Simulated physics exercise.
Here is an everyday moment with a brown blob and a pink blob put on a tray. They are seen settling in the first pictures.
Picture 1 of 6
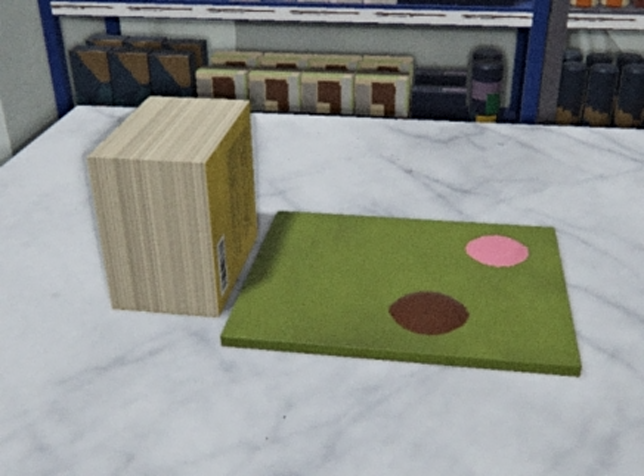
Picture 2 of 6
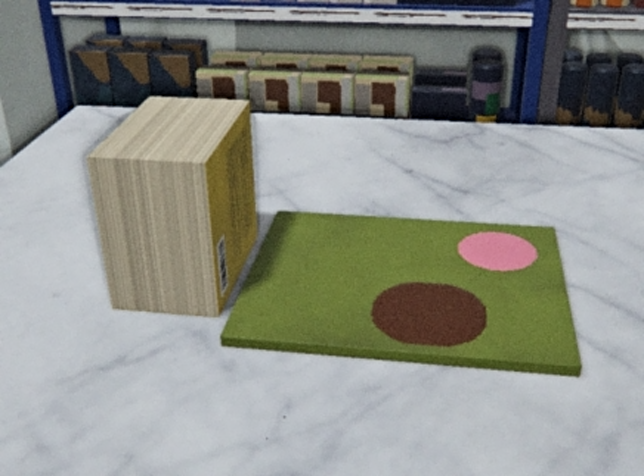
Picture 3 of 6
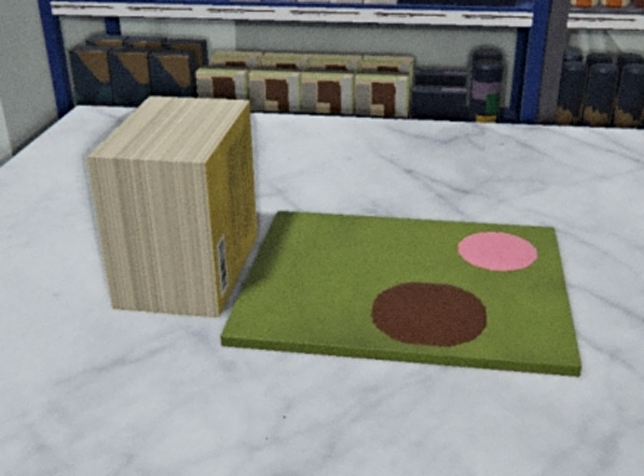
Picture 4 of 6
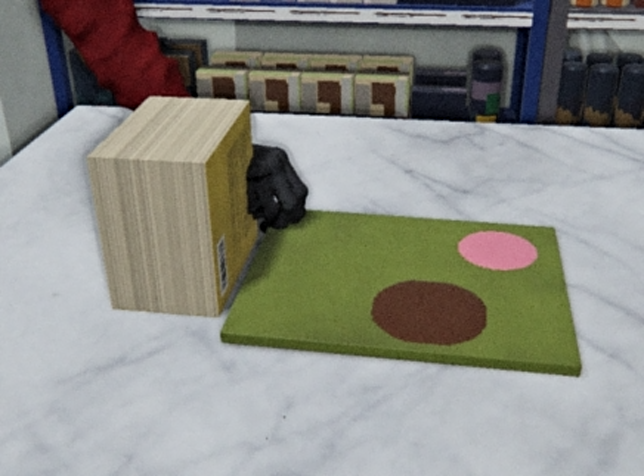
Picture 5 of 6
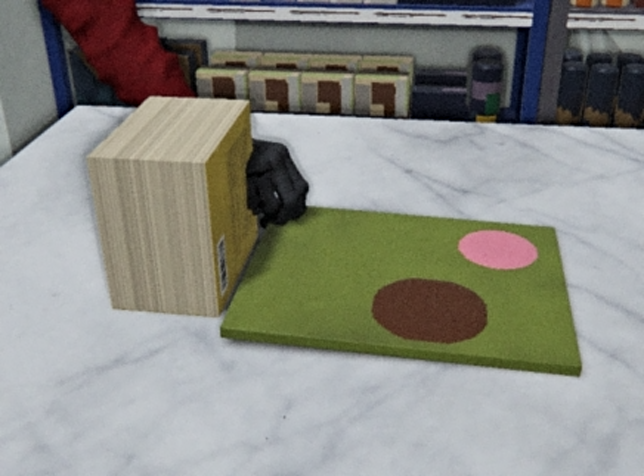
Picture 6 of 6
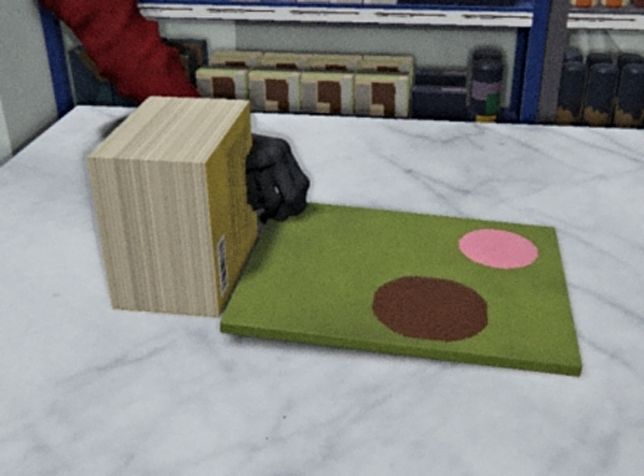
A black-gloved hand reached in behind a thick book and slightly raised the left end of a green tray, after the brown blob on it had spread wider and the pink one a little.
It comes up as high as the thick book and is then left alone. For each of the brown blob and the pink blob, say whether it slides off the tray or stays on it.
At the end, the brown blob drops off; the pink blob drops off.
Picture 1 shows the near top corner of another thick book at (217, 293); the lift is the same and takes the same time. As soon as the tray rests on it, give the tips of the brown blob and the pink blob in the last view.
The first near (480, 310), the second near (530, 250).
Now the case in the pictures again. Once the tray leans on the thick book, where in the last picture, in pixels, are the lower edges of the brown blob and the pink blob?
In the last picture, the first is near (582, 324) and the second near (567, 255).
Shortly, slope about 34°; the brown blob is dripping off the low end; the pink blob is dripping off the low end.
Then, the brown blob is dripping off the low end; the pink blob is dripping off the low end.
At the finish, slope about 34°; the brown blob is dripping off the low end; the pink blob is dripping off the low end.
